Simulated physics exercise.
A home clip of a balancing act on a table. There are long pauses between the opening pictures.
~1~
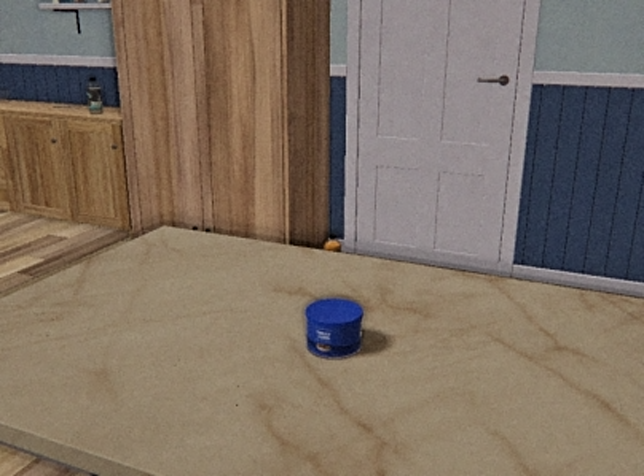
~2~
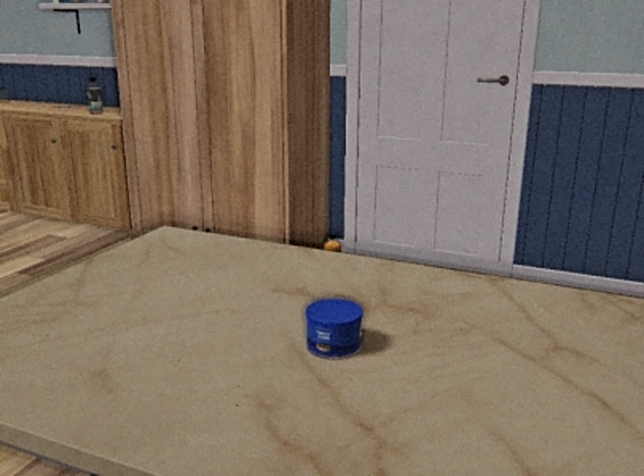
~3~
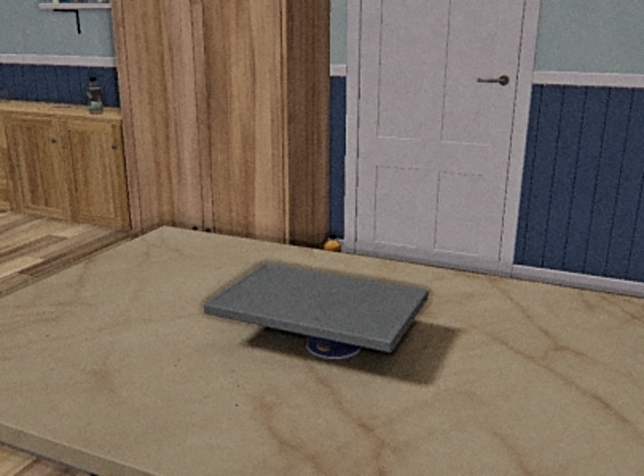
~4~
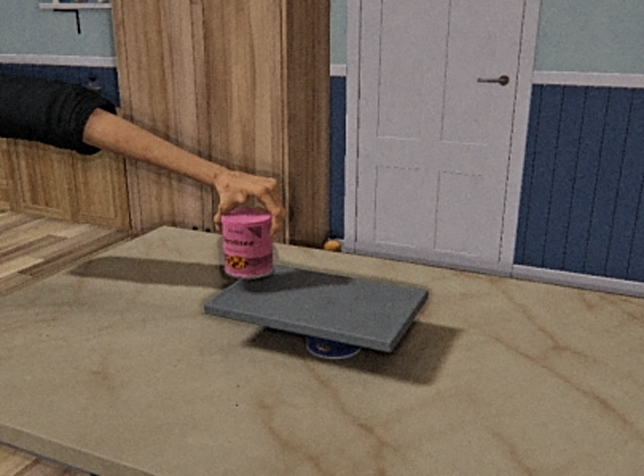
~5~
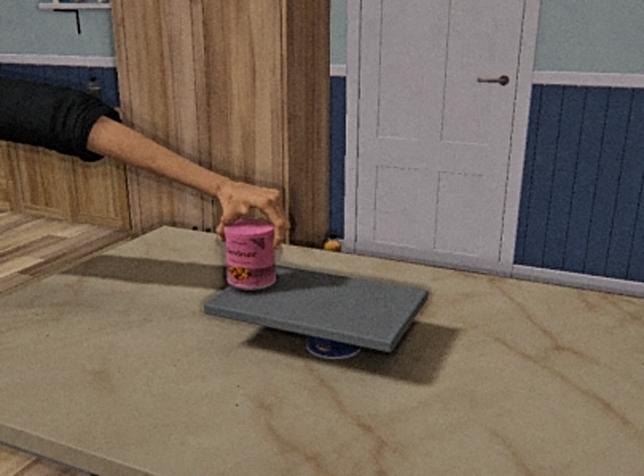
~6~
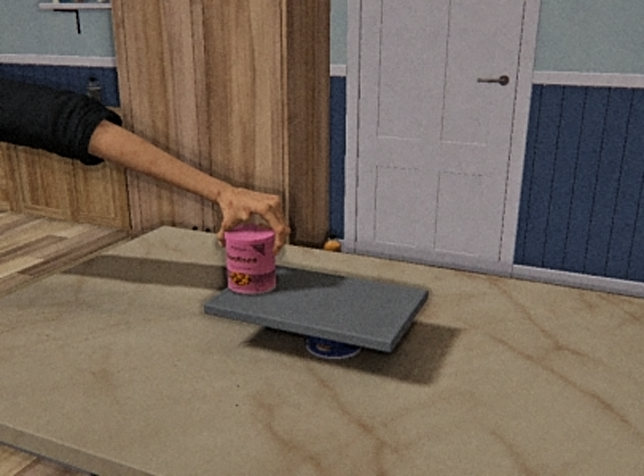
A grey board appears on top of a blue tub standing alone on a pale, brown-veined table, seen from slightly above by a still camera in a room with a white door. Behind are wooden panels, a low cabinet at left and blue-and-pale walls. A dark-sleeved arm then reaches in from the left, its hand gripping a pink tin and lowering it slightly onto the board's left end.
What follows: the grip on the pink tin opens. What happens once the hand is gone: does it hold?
In the end the stack comes apart.
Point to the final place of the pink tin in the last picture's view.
At about (204, 298).
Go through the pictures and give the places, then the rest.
The last thing is not in view yet; blue tub (334, 328), in the first frame.
The last thing is not in view yet; blue tub (334, 328), in the second frame.
The last thing is not in view yet, in the third frame.
Coming down; pink tin (248, 243), in the fourth frame.
Coming down; pink tin (251, 254), in the fifth frame.
In place under the hand; pink tin (251, 259), in the sixth frame.
Then, 0.30 s later than the last frame, pink tin now fallen; grey lid tilted by 31°.
Then, 0.60 s later than the last frame, grey lid tilted by 9°.
When it is over, fallen, pink tin; the other 2 as before. End places, in pixels of the last picture, pink tin near (204, 298). The stack gives way.
